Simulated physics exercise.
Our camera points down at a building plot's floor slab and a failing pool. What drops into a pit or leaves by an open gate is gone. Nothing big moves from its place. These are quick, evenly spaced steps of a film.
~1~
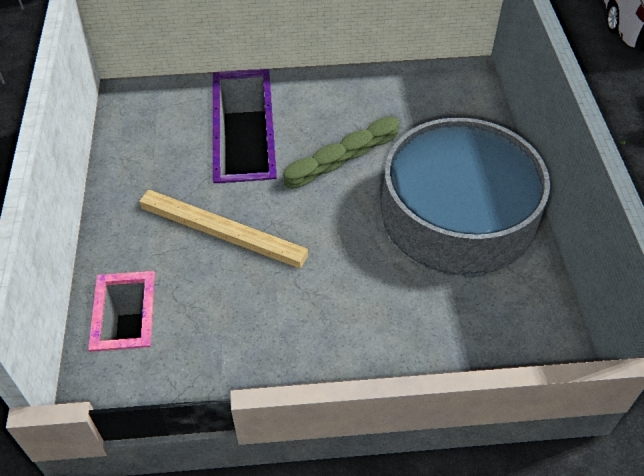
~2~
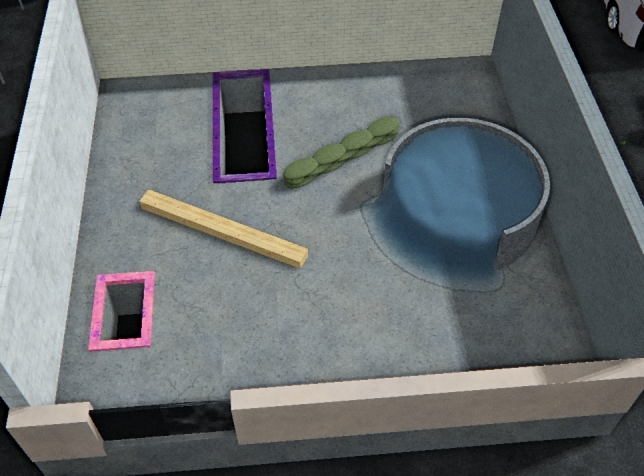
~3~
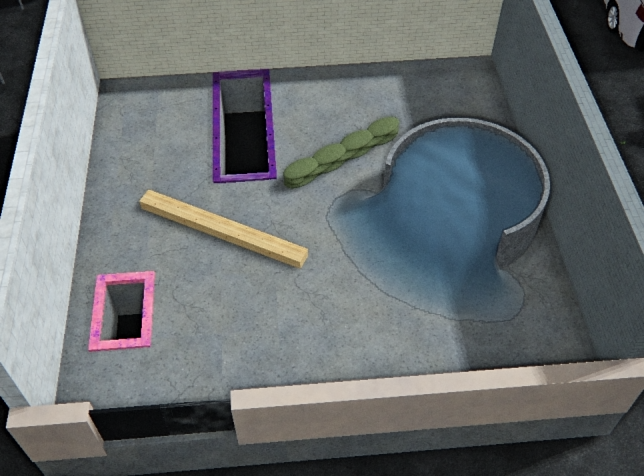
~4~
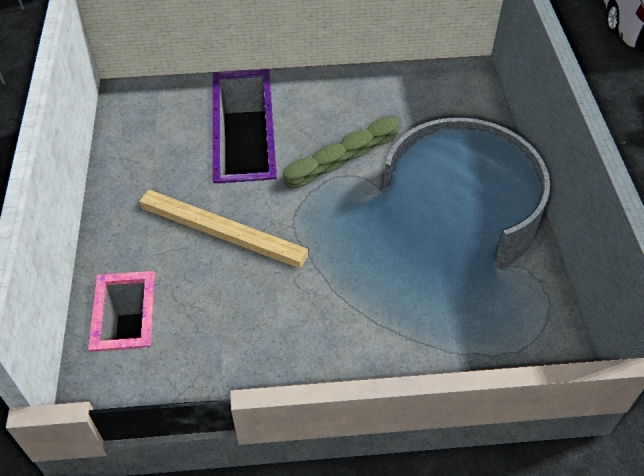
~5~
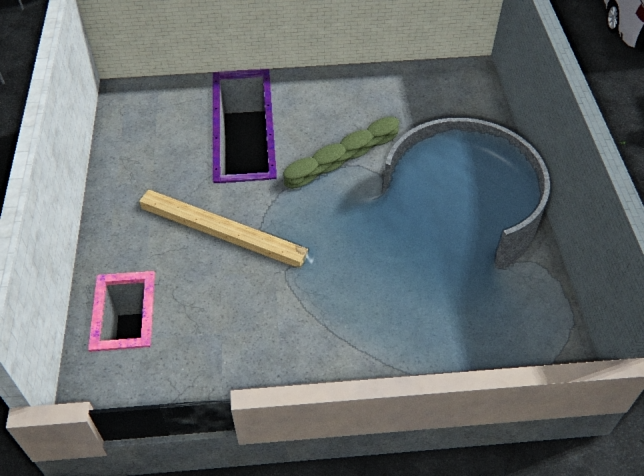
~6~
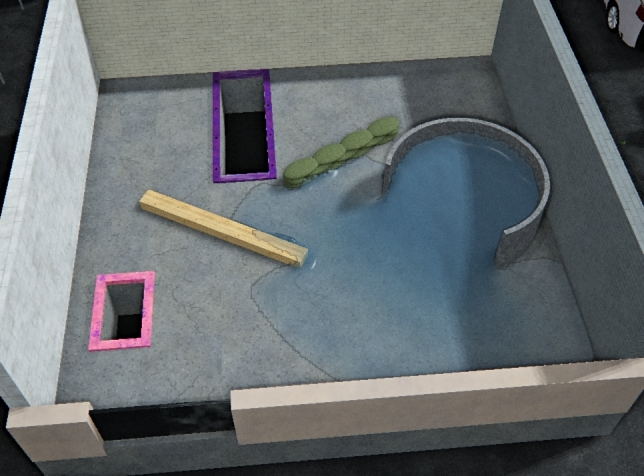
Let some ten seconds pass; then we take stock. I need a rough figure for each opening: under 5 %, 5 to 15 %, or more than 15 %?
As I see it, the gate will take below five per cent; the pink pit will take beyond fifteen per cent; the purple pit will take at least five but at most fifteen per cent.
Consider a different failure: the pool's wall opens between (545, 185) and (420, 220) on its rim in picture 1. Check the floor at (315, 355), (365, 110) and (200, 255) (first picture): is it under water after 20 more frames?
So the first one is drenched, the next left untouched, and the last drenched.
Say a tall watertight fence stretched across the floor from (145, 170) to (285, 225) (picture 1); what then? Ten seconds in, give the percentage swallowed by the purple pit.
The purple pit takes 6 parts in a hundred.
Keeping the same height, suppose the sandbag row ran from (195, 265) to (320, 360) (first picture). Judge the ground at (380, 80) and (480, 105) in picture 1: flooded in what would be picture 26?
As listed: Waterless, waterless.
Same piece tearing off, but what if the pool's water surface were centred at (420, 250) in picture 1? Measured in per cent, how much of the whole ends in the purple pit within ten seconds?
I'd put the purple pit at 6 % of the whole.
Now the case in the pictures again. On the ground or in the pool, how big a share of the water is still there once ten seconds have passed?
About 70 %.
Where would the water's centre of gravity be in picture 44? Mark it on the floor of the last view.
Estimate: (268, 252).
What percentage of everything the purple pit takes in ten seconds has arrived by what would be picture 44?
It should be near 40 percent of the ten-second total.
A moment on, water covers 40 % of the floor; the gate 0 %, the pink pit 0 %, the purple pit 0 %.
Next, water covers 55 % of the floor; the gate 0 %, the pink pit 1 %, the purple pit 0 %.
Then, water covers 65 % of the floor; the gate 0 %, the pink pit 5 %, the purple pit 1 %.
Later, water covers 70 % of the floor; the gate 0 %, the pink pit 17 %, the purple pit 4 %.
In the end, water covers 80 % of the floor; the gate 0 %, the pink pit 21 %, the purple pit 10 %.
